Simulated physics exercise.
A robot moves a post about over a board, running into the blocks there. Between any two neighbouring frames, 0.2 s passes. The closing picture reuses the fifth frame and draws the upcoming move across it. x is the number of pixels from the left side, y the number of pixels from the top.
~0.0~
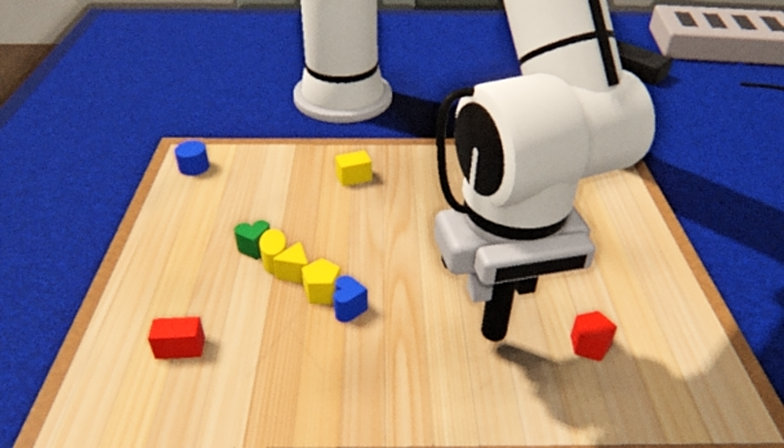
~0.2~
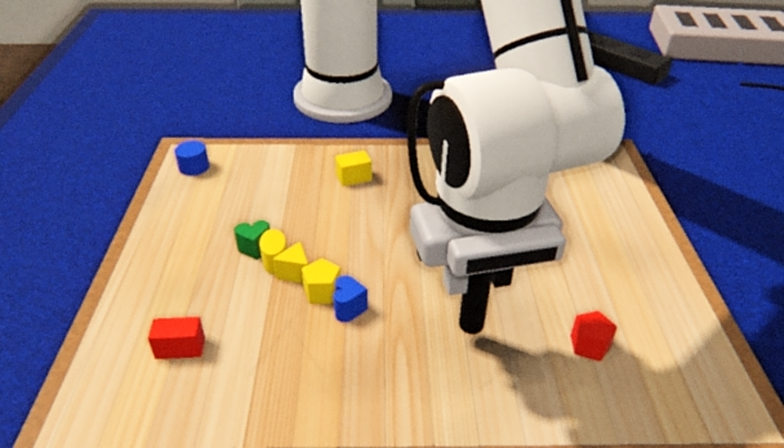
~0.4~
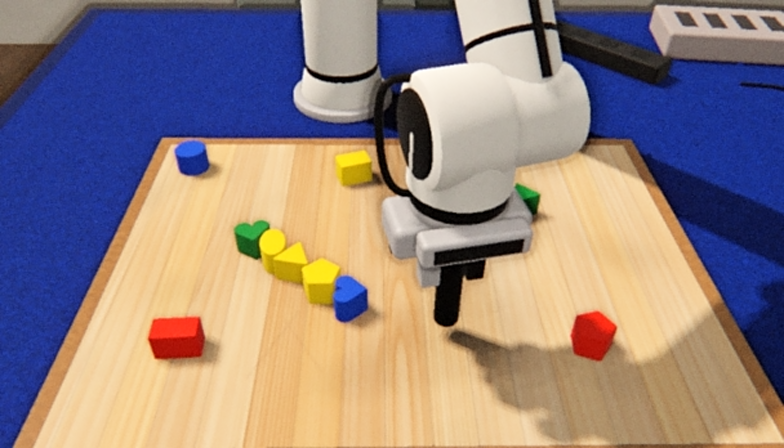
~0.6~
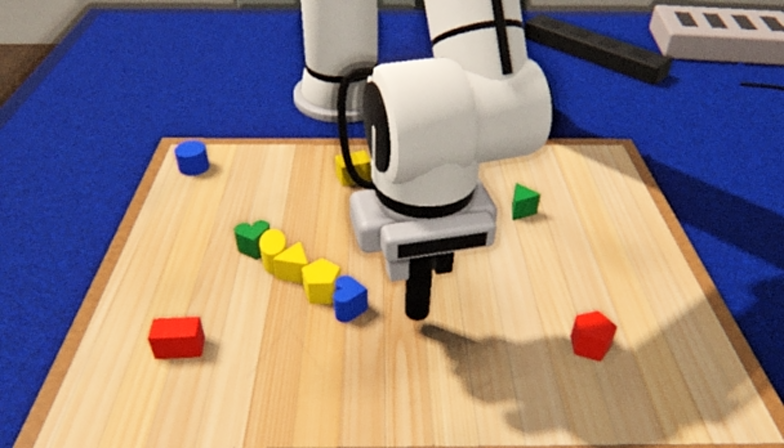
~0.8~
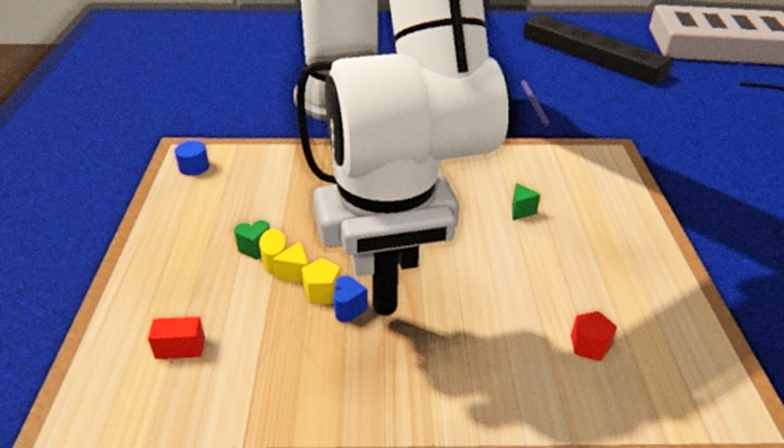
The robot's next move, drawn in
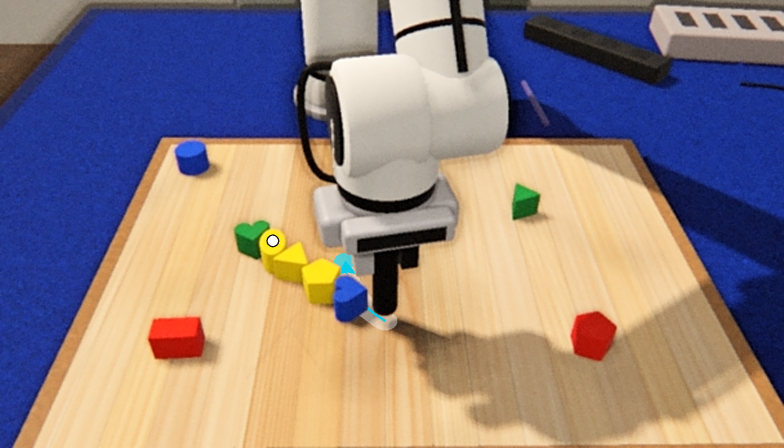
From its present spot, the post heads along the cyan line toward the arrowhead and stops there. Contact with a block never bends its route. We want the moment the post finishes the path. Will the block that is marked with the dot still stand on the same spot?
Yes, it checks out.
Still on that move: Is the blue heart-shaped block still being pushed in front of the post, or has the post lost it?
It is off to the side or behind.
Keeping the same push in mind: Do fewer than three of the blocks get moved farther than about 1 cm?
Yes.
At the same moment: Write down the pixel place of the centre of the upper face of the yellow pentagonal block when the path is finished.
My prediction: (300, 271).
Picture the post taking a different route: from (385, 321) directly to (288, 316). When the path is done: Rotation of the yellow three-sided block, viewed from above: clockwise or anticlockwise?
It swings round anticlockwise.
Drawn move, from (385, 321) by way of (362, 303) and (349, 282) to (345, 261); the dot is on the yellow oval block.
On the path given first. One third of the way, post (361, 290); yellow three-sided block (291, 251), turned 15° anticlockwise; yellow pentagonal block (305, 270), turned 45° clockwise; blue heart-shaped block (334, 285), turned 55° anticlockwise.
Two thirds of the way, post (348, 270); yellow three-sided block (291, 251), turned 20° anticlockwise; yellow pentagonal block (300, 271), turned 55° clockwise; blue heart-shaped block (331, 284), turned 80° anticlockwise.
At the end, post (345, 249); yellow oval block still; yellow three-sided block (291, 251), turned 20° anticlockwise; yellow pentagonal block (300, 271), turned 55° clockwise; blue heart-shaped block (331, 284), turned 80° anticlockwise.
